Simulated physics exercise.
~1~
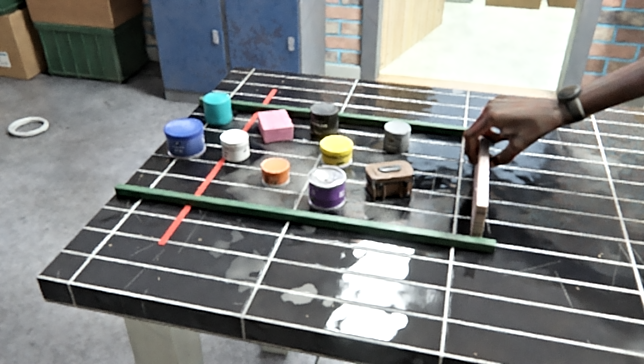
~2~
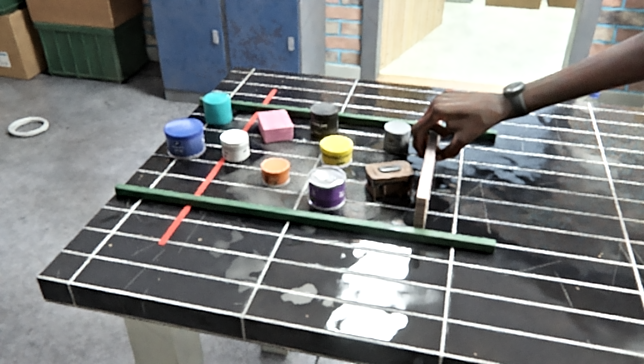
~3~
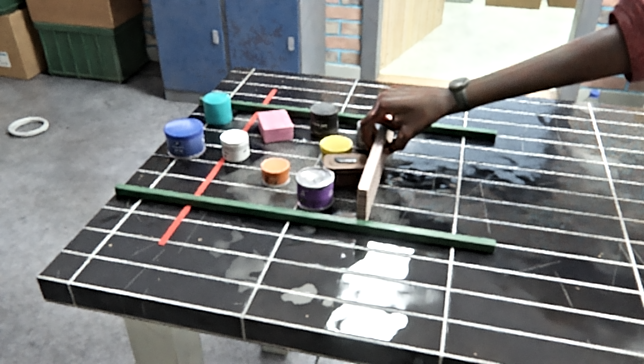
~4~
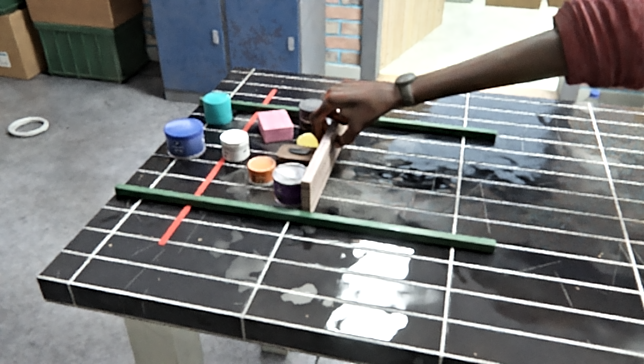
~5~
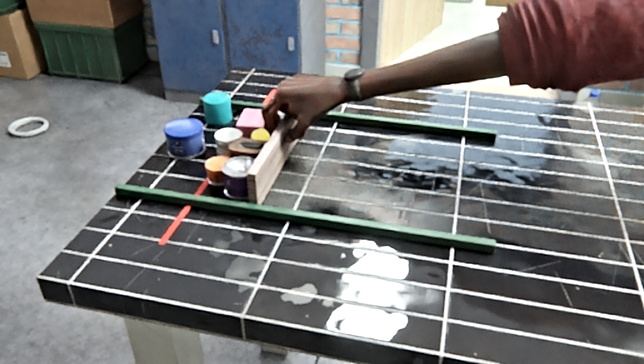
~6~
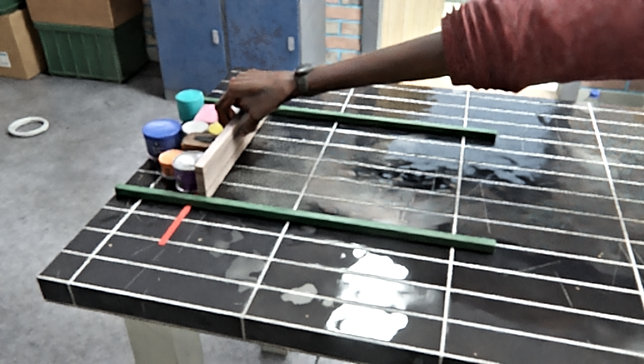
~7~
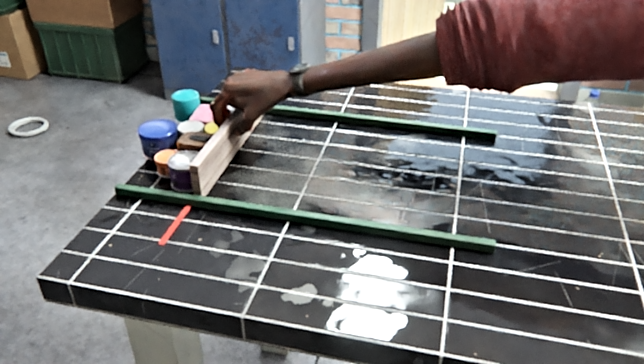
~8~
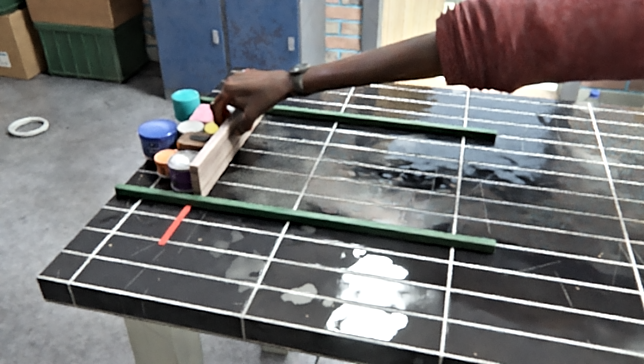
A hand holds a wooden board upright on a dark, white-lined tabletop, seen from above at an angle in a workshop-like room with blue cabinets behind. Between two green rails sit small objects, with blue, turquoise, white and pink ones toward the left near a red strip, and orange, yellow, purple, grey and brown ones closer to the board. The hand slides the board left, gathering the brown case and purple tin, then the yellow tin. The objects bunch together and shift toward the table's left end. The board stops near the red strip, and everything stays crowded on the table, with nothing falling off.
